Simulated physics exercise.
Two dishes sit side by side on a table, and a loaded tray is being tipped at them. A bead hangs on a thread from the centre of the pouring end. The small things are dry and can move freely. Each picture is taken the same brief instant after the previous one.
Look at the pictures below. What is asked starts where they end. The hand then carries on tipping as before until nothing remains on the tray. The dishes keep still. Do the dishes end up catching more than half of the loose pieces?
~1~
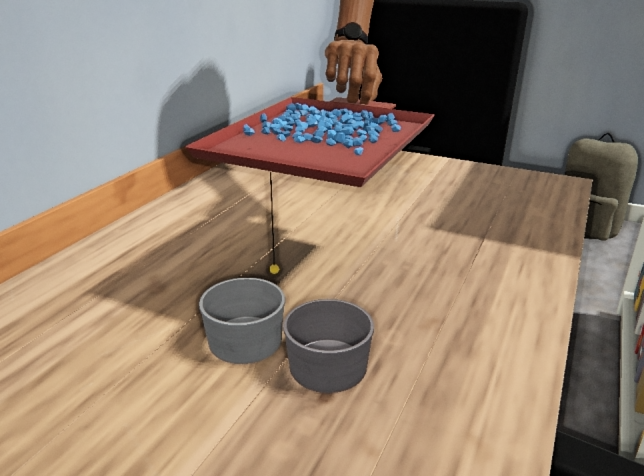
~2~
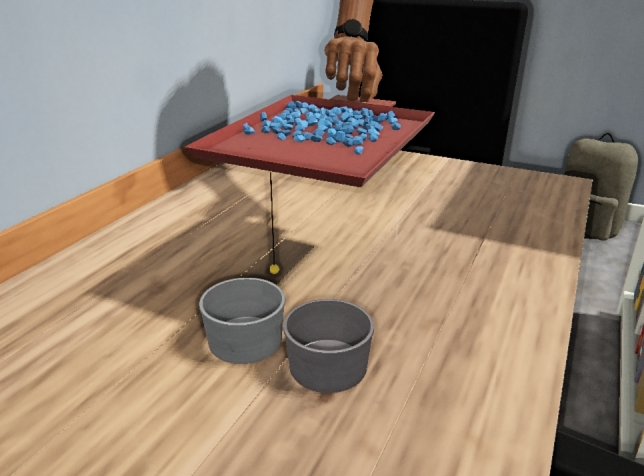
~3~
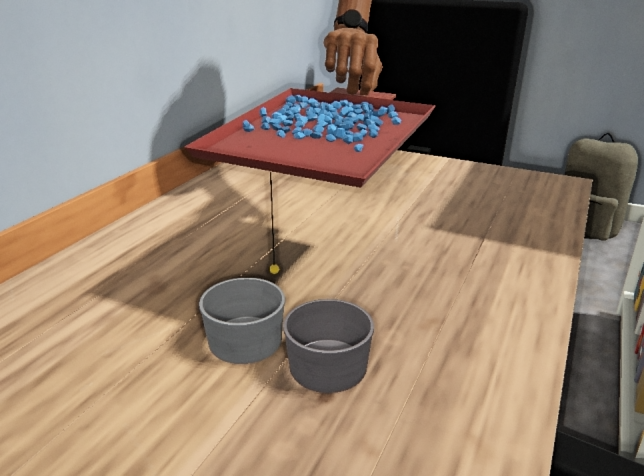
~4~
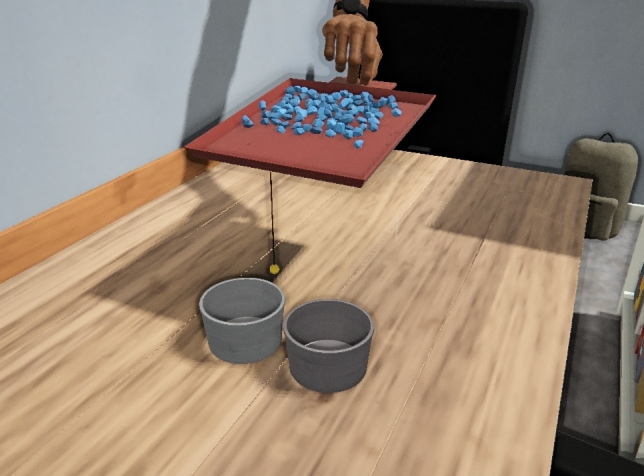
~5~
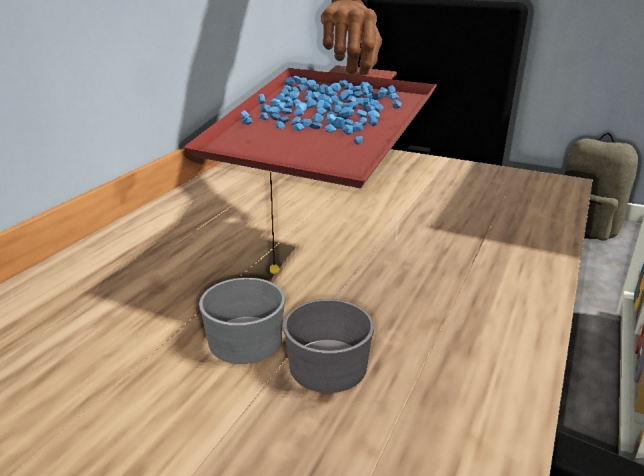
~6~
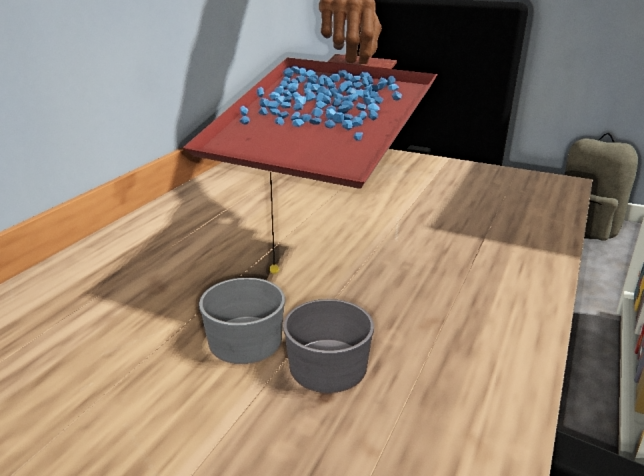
Yes.
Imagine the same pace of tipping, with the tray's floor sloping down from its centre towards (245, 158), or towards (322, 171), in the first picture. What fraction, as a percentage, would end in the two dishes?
For the first aim it is 10 in a hundred, for the second 60 in a hundred.
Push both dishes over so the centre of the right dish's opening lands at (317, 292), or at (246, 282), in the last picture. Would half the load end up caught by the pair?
Taking them in turn, it's short of half and then short of half.
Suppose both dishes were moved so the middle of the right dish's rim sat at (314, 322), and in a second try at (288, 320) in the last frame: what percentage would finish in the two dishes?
Respectively 70 percent and 70 percent.
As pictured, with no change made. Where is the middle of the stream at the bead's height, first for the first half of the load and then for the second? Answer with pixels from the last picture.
About (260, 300) to begin with, then about (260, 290).
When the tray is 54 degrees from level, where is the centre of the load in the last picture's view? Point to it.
I'd put the middle close to (269, 166).
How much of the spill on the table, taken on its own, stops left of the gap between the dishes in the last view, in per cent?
It comes to 80 per cent or so.
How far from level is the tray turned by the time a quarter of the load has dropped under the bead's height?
Somewhere near 60 degrees, I'd say.
Soon after the last picture, tray tipped steeply; about two thirds on the tray; about a quarter in the air.
A little later, tray tipped right over; about a quarter on the tray; about a quarter in the right dish; about a quarter in the left dish; about a quarter outside both; a small part in the air.
Later still, tray tipped past a quarter turn; about a third in the right dish; about a third in the left dish; about a third outside both.
At rest, tray tipped past a quarter turn; about a third in the right dish; about a third in the left dish; about a third outside both.
